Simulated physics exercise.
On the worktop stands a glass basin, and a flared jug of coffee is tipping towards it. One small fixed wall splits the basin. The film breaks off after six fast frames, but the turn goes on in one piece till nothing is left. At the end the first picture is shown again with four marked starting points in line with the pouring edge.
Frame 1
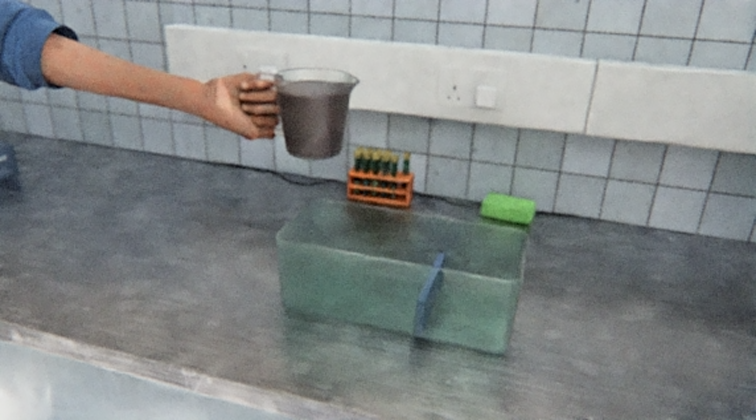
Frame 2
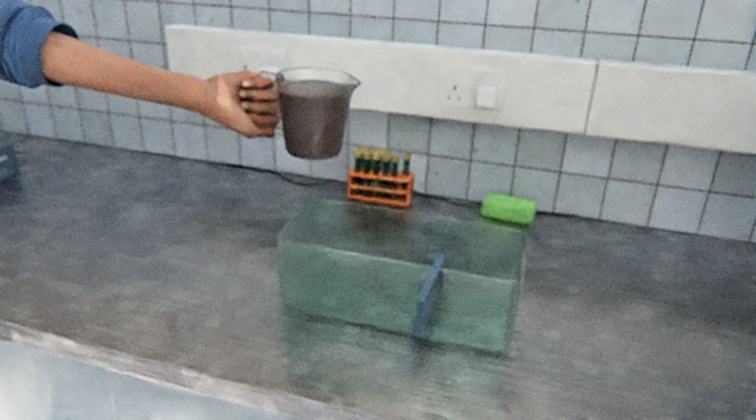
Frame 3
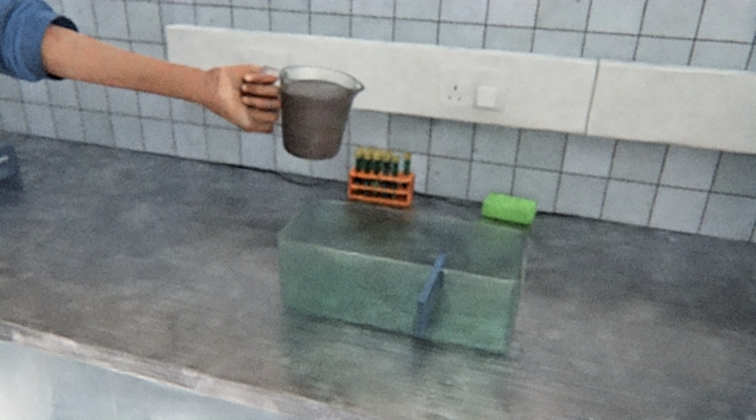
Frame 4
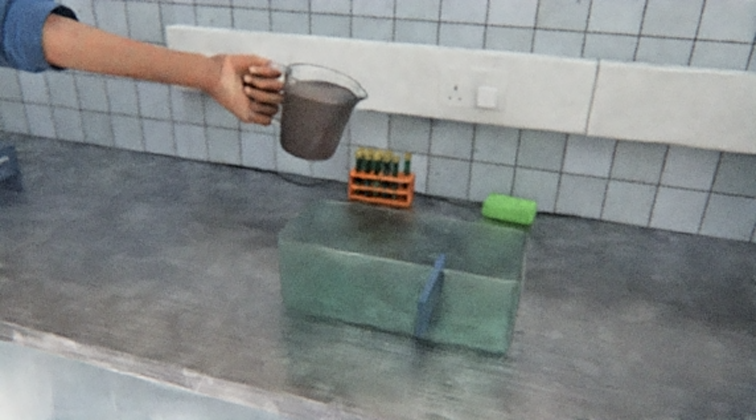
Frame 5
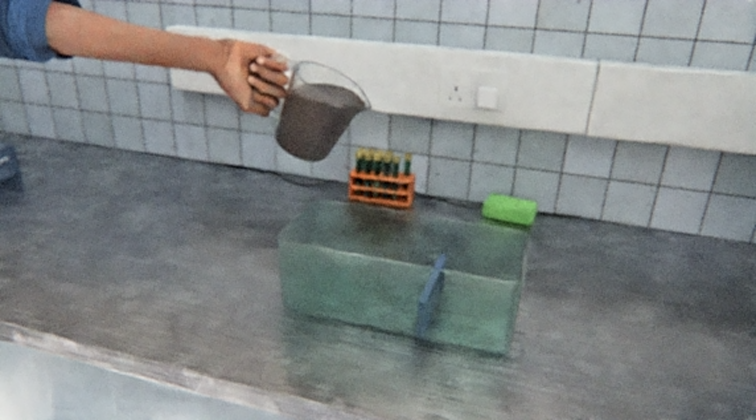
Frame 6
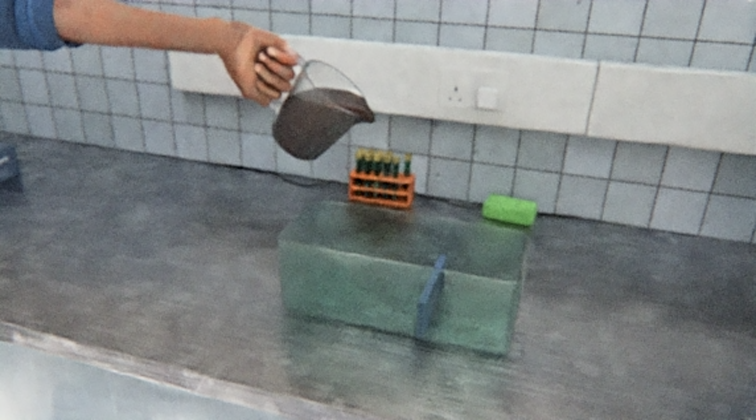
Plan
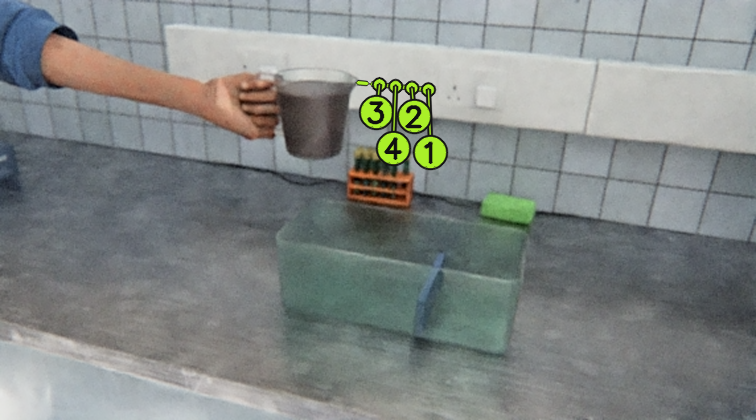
A bare arm in a rolled blue sleeve reaches in from the left, holding a clear flared jug of dark brown coffee above a grey worktop, seen from slightly above. Below stands a greenish glass basin with a blue divider, with an orange rack of tubes and a green object behind it, near the tiled wall. The hand steadily tilts the jug rightward until coffee reaches the lip, while the camera stays still.
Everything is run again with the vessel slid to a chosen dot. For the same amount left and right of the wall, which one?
4 beats the others.
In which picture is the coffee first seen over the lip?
In picture 6.
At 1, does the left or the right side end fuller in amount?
The right one.
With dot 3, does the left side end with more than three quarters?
Yes, it does.
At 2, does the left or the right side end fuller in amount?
The right one.
In lime, 1 at (428, 89); 2 at (411, 88); 3 at (379, 84); 4 at (395, 86).
With 1, about 8 % ends left of the wall and 88 % right of it; 4 % is lost outside.
With 2, about 8 % ends left of the wall and 90 % right of it.
With 3, about 86 % ends left of the wall and 10 % right of it; 4 % is lost outside.
With 4, about 46 % ends left of the wall and 51 % right of it.
